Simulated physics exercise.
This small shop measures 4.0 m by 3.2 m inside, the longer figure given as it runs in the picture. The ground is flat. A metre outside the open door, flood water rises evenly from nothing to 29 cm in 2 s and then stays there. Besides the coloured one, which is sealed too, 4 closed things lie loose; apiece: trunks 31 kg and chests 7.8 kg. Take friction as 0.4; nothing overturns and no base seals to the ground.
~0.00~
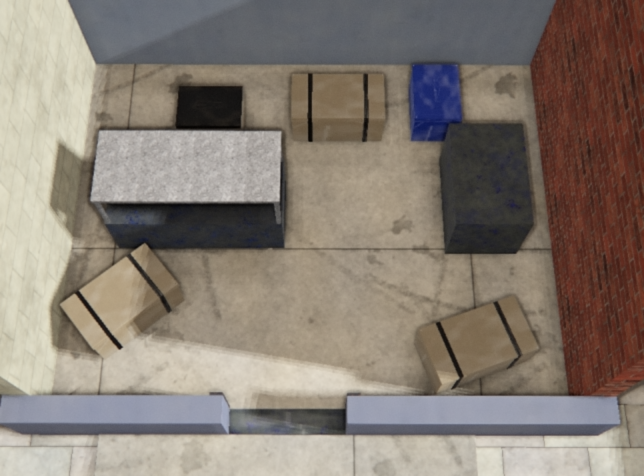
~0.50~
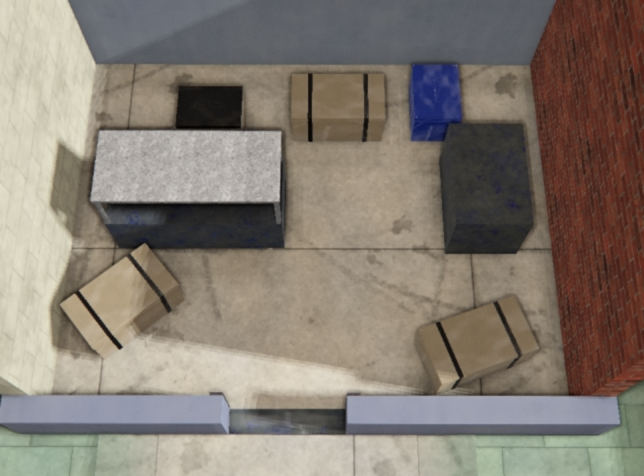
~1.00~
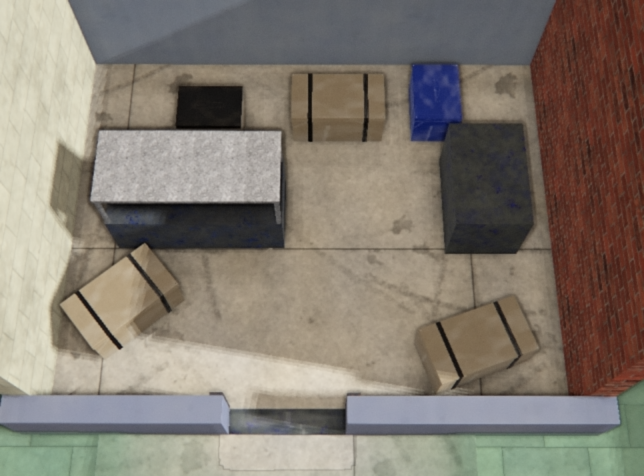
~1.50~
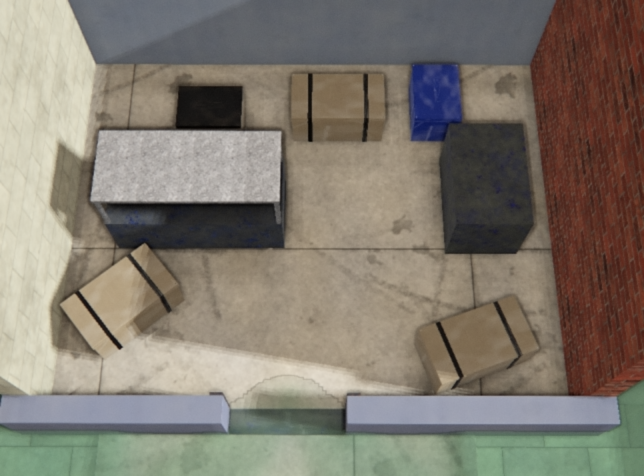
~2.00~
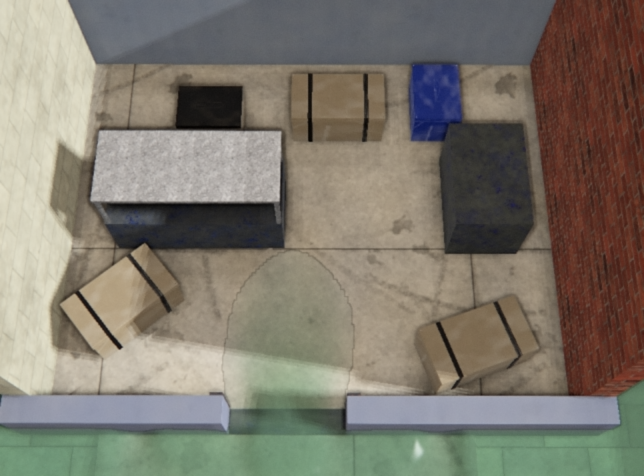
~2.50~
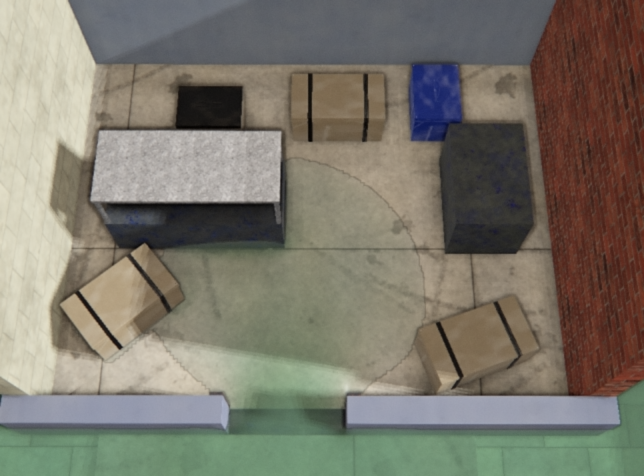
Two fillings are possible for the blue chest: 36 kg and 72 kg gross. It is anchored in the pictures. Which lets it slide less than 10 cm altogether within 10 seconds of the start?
I expect that only the higher weight holds it.
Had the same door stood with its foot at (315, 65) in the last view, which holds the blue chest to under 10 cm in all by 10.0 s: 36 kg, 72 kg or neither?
Then the lower weight is enough.
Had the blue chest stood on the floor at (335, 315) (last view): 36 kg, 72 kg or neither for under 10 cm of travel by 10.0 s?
Only the larger holds.
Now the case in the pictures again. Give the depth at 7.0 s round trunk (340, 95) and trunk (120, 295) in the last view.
About 13 and 11 cm.
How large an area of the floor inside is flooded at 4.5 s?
Roughly 10.0 m2.
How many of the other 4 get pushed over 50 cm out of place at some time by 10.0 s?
I count 2.
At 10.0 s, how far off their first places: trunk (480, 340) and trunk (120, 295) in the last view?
In turn: 50 cm, 40 cm.
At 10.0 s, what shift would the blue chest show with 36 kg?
About 80 cm.
After 3.5 s the blue chest would be 1 cm from its start with 36 kg and 0 cm from its start with 72 kg; 7 cm of water round it then.
After 4.5 s the blue chest would be 12 cm from its start with 36 kg and 0 cm from its start with 72 kg; 7 cm of water round it then.
After 7.0 s the blue chest would be 25 cm from its start with 36 kg and 0 cm from its start with 72 kg; 13 cm of water round it then.
After 10.0 s the blue chest would be 70 cm from its start with 36 kg and 0 cm from its start with 72 kg; 19 cm of water round it then.
